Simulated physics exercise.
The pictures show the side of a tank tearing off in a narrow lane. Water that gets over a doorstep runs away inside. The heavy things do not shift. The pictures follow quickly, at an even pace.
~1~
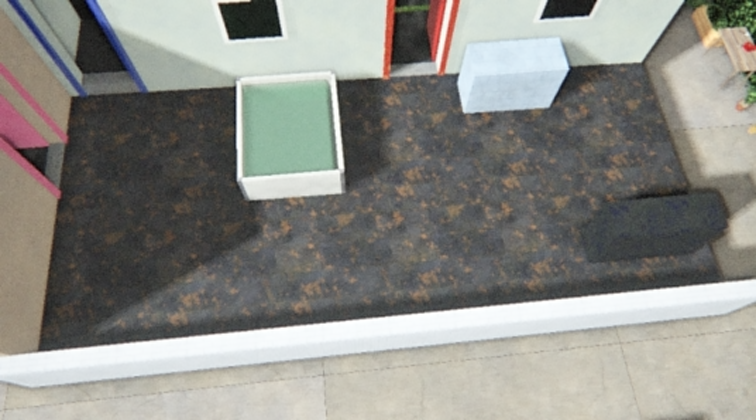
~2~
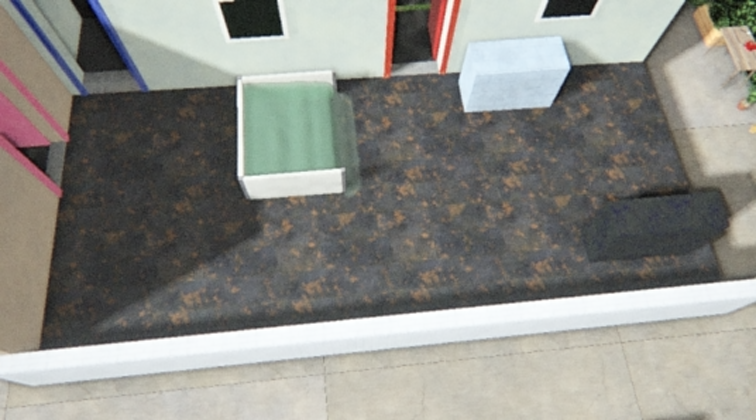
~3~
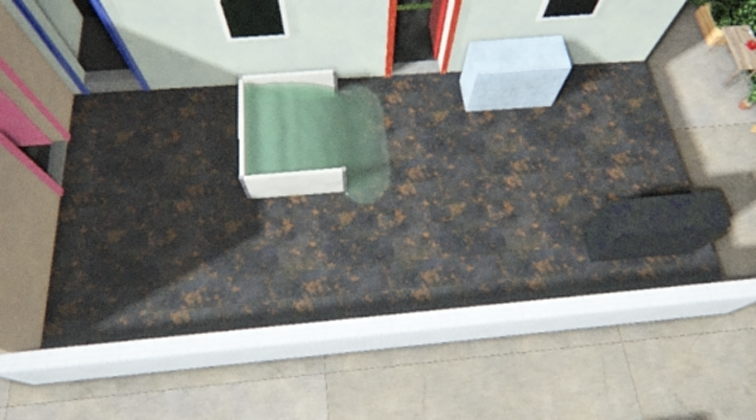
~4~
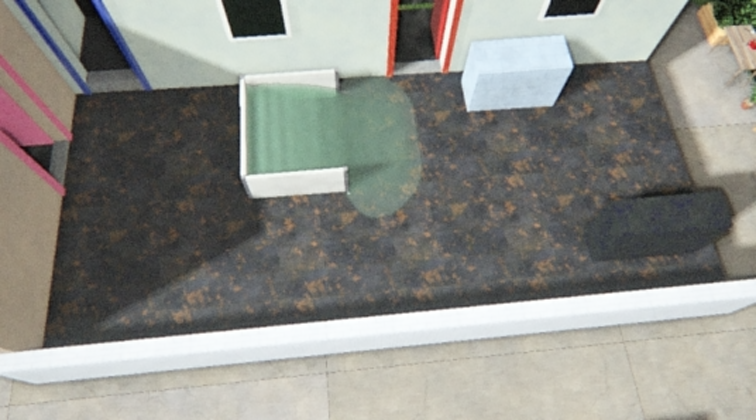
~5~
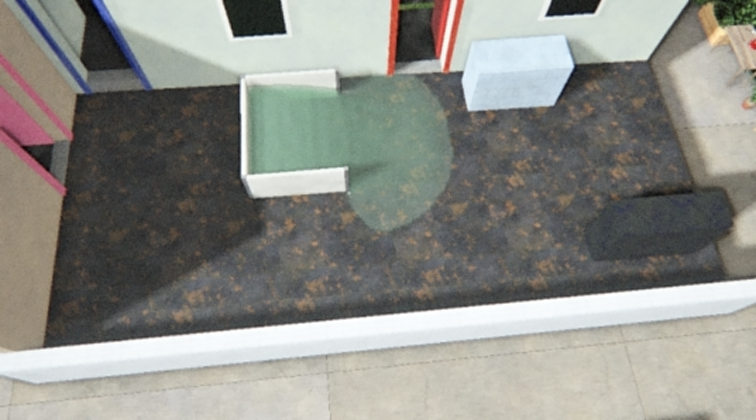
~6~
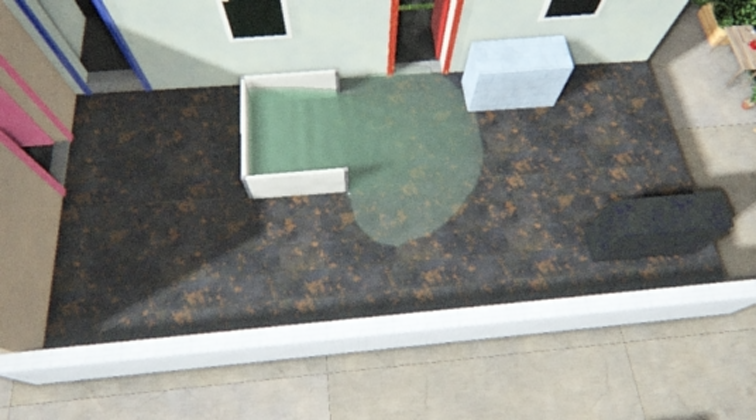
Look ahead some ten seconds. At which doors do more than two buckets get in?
One by one: The red door takes more than that; the pink door stays under that; the blue door stays under that.
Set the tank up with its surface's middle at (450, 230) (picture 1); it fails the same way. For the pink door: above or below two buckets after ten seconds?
In short: The pink one stays under.
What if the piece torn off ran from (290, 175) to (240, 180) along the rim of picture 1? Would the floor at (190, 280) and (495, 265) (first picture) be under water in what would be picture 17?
In that order: Flooded, dry.
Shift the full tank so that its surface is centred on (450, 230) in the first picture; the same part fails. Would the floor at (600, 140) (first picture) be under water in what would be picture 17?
Verdict: Awash.
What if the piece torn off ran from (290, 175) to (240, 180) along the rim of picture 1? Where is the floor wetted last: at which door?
The red door.
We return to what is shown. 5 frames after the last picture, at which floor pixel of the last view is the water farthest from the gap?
Close to (601, 106).
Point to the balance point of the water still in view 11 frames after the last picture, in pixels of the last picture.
Around (445, 143).
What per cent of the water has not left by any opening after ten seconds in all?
Roughly 24 per cent.
A moment on, water covers 30 % of the floor; the red door under two buckets in, the pink door not reached, the blue door not reached.
Next, water covers 45 % of the floor; the red door over two buckets in, the pink door not reached, the blue door not reached.
Then, water covers 50 % of the floor; the red door far over two buckets in, the pink door not reached, the blue door not reached.
Later, water covers 45 % of the floor; the red door far over two buckets in, the pink door not reached, the blue door not reached.
In the end, water covers 35 % of the floor; the red door far over two buckets in, the pink door not reached, the blue door not reached.
